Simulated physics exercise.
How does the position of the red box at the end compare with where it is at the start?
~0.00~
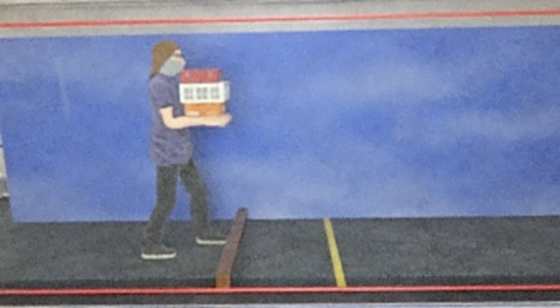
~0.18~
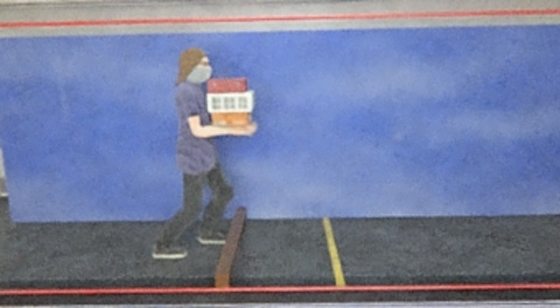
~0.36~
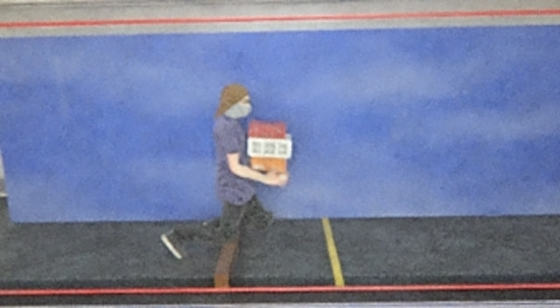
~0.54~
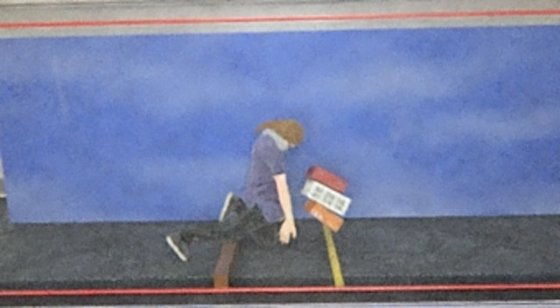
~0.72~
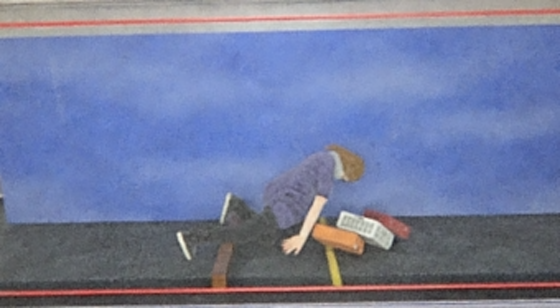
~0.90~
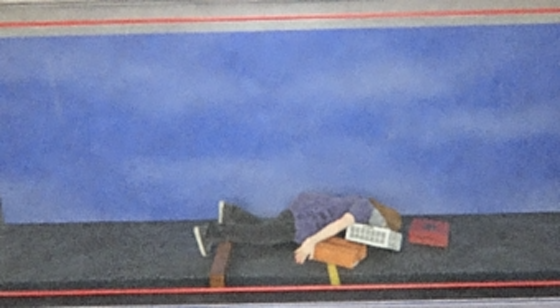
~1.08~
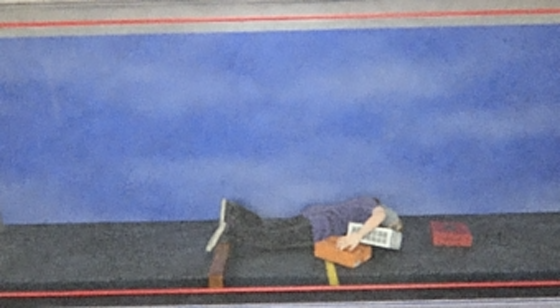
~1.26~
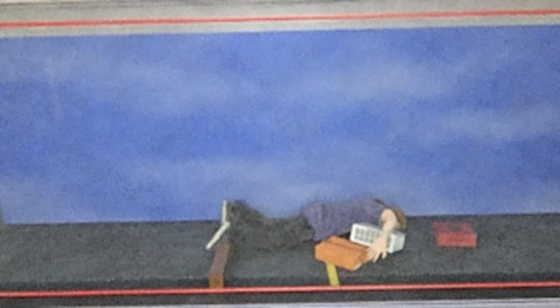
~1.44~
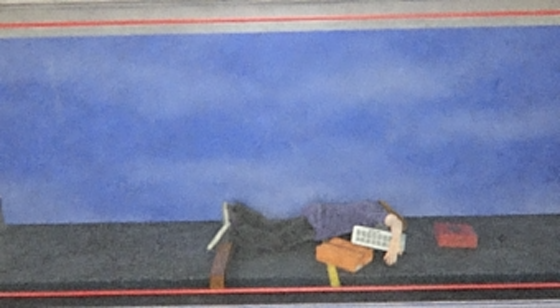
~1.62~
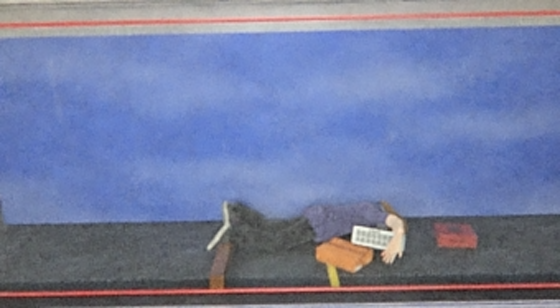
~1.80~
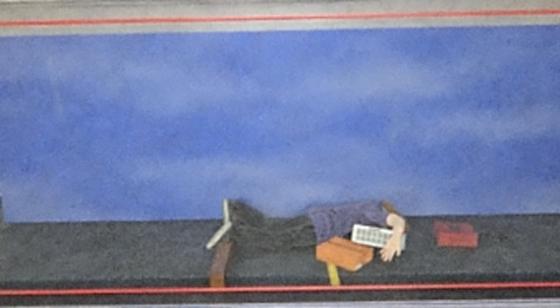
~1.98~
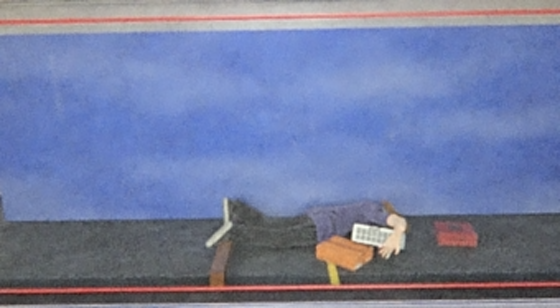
At the start the red box sits on top of the stack in the person's arms, to the left of the yellow line. By the end it lies on the floor well to the right of that line, apart from the other boxes.
